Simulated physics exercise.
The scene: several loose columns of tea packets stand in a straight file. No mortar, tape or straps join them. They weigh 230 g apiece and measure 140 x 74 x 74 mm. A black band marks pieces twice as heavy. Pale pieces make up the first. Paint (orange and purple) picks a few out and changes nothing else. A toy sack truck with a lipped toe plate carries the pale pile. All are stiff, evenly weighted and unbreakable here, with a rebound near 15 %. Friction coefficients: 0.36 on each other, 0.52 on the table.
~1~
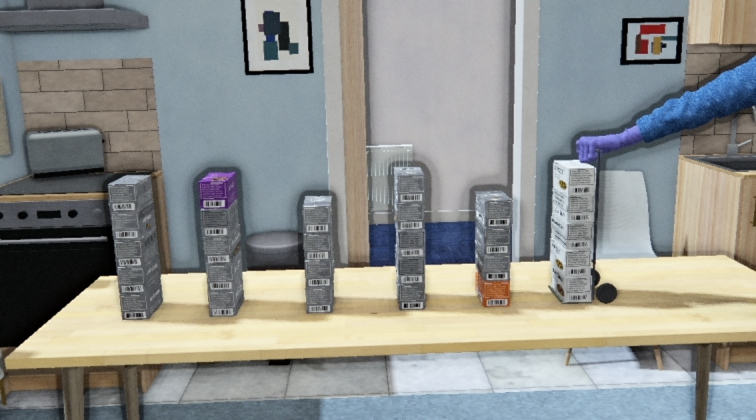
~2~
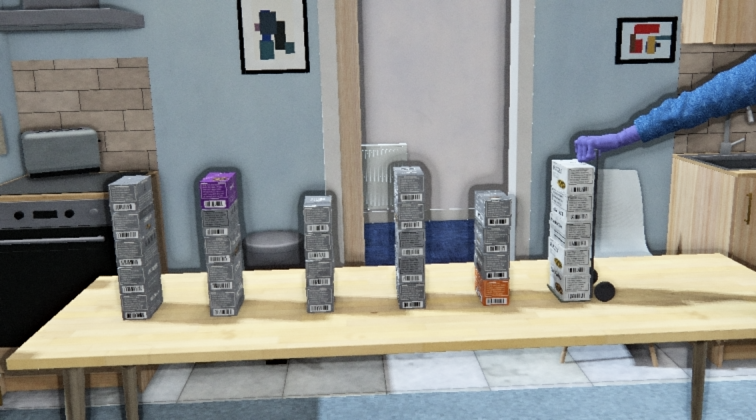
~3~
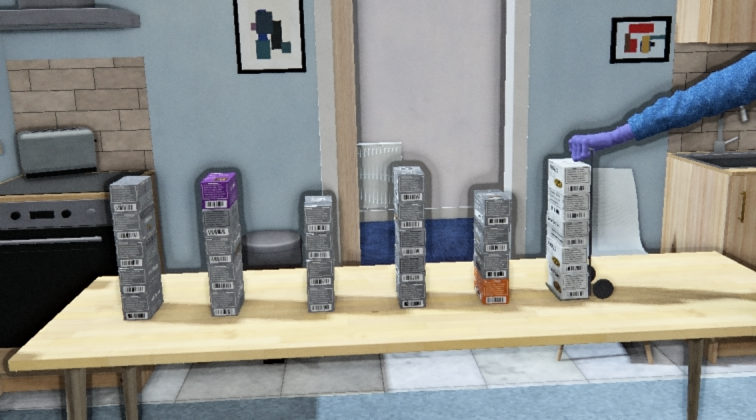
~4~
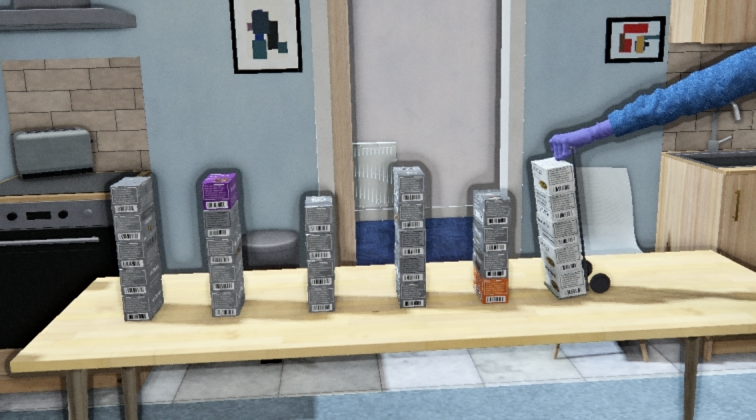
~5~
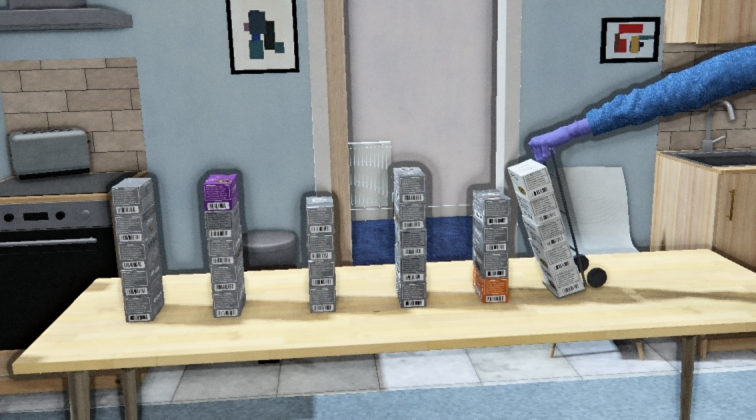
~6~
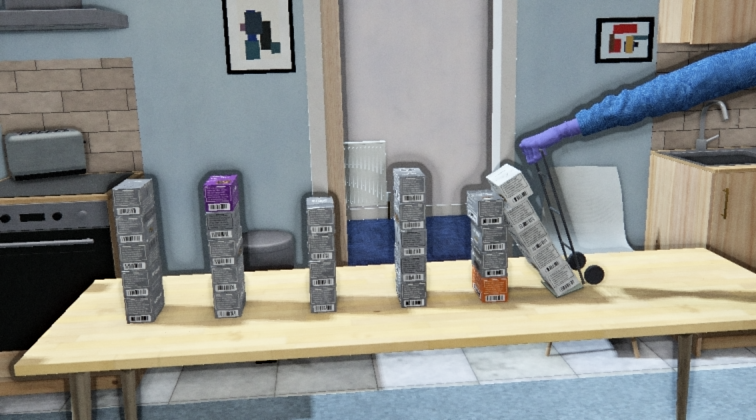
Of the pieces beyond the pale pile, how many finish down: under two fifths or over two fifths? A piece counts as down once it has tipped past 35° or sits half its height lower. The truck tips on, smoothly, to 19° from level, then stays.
It comes to upwards of two fifths.
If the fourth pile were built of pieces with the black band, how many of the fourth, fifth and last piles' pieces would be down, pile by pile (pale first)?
In that case fourth 2, fifth 0, last 0.
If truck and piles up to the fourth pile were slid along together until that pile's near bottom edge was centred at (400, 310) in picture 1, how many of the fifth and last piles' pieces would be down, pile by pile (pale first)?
Then fifth 0, last 0.
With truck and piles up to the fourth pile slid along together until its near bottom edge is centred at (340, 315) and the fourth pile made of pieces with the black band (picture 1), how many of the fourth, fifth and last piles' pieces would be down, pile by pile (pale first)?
Then fourth 3, fifth 0, last 0.
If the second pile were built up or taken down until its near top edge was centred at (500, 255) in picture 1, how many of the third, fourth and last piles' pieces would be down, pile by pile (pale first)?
Then third 0, fourth 0, last 0.
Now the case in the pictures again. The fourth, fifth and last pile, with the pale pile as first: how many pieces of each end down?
By pile: Fourth 4, fifth 4, last 4.
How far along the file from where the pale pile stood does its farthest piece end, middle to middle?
Some 38 cm.
Then, 0.45 s past the last view, 5 of the pale pile down; 4 of the 23 other packets down; orange packet 51° from how it stood.
Then, 1.35 s past the last view, 5 of the pale pile down; 17 of the 23 other packets down; orange packet 50° from how it stood; purple packet 31° from how it stood, 8 cm lower.
In the end, 5 of the pale pile down; 21 of the 23 other packets down; purple packet on its side; orange packet 49° from how it stood. That is 91 per cent. From the last view, middles, purple packet near (169, 275), orange packet near (475, 278).
